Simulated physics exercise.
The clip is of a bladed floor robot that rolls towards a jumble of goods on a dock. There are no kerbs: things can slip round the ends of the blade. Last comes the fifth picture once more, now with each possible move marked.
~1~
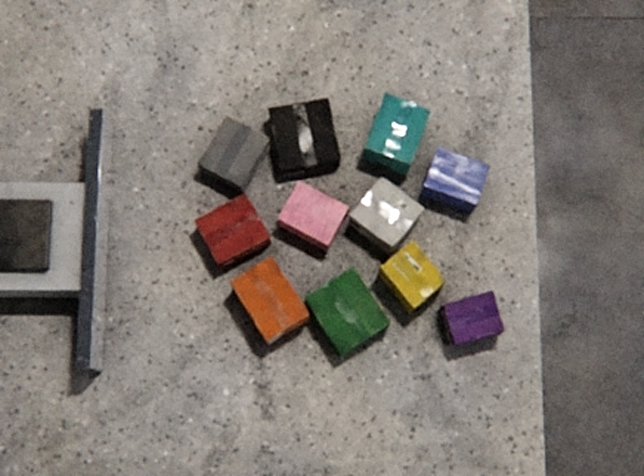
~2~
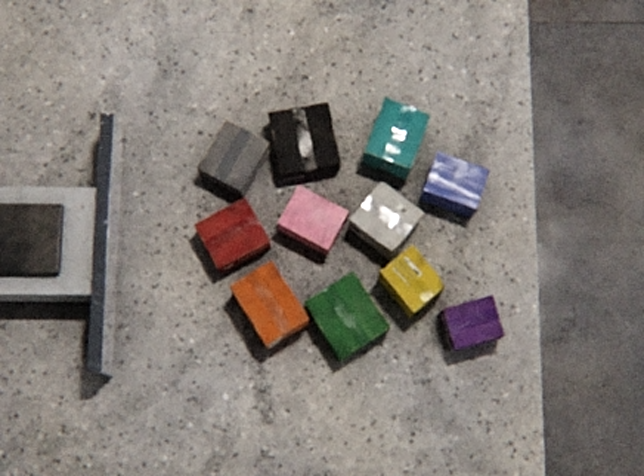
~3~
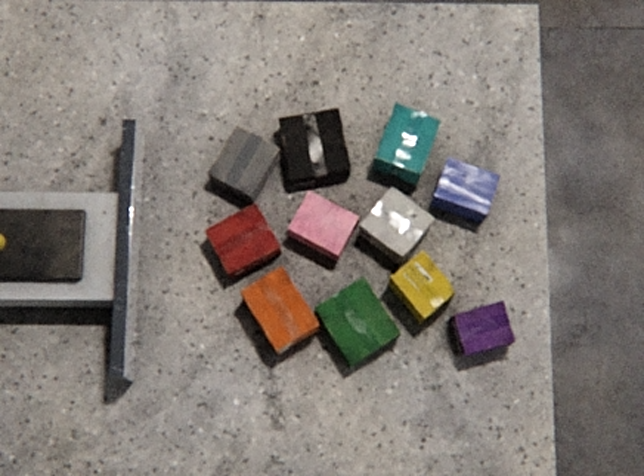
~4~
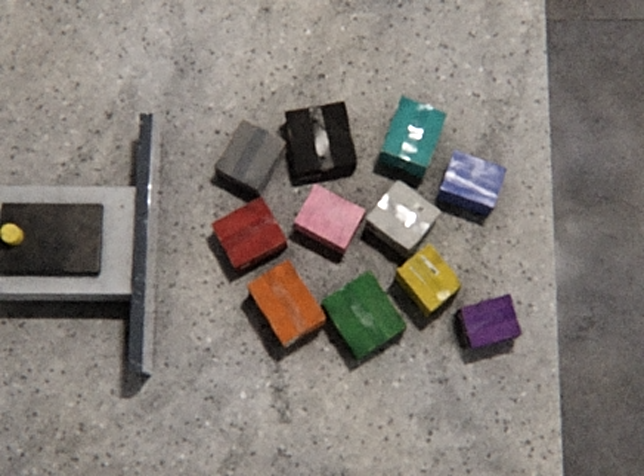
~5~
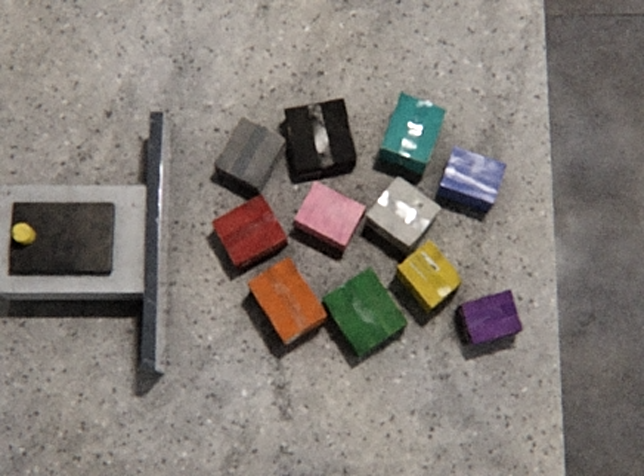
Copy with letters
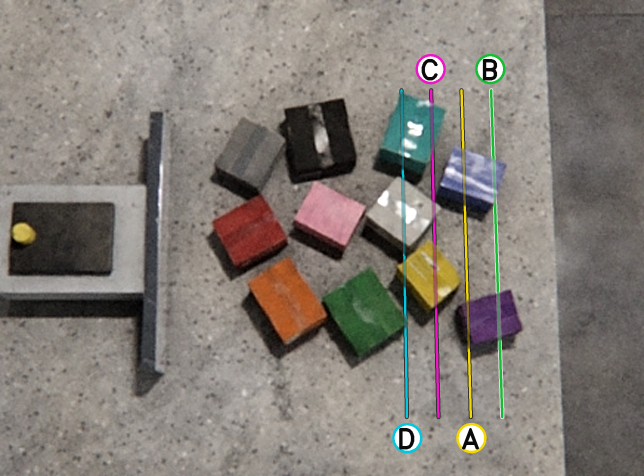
A pale, speckled dock surface is seen from above, with a straight edge and darker grey ground at the right. A grey robot with a wide upright blade is at the left, facing a loose cluster of grey, black, turquoise, blue, red, pink, white, orange, green, yellow and purple blocks. The robot rolls a short way right, its yellow knob coming into view, while the untouched blocks keep their arrangement and the camera shifts slightly.
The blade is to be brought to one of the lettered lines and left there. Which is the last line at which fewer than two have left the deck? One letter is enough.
Up to line D.
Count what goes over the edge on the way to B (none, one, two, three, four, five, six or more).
Six or more.
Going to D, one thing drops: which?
The blue crate goes over.
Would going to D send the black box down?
No.
On the copy, A at (466, 248); B at (497, 248); C at (435, 248); D at (404, 248).
On D. First, robot (162, 237); white parcel (410, 216); black box (336, 137).
Then, robot (252, 237); blue crate (522, 176); white parcel (484, 219).
Finally, robot (319, 237); blue crate over the edge; white parcel (546, 214); one fallen.
By contrast, A drops five; B drops eight; C drops four.
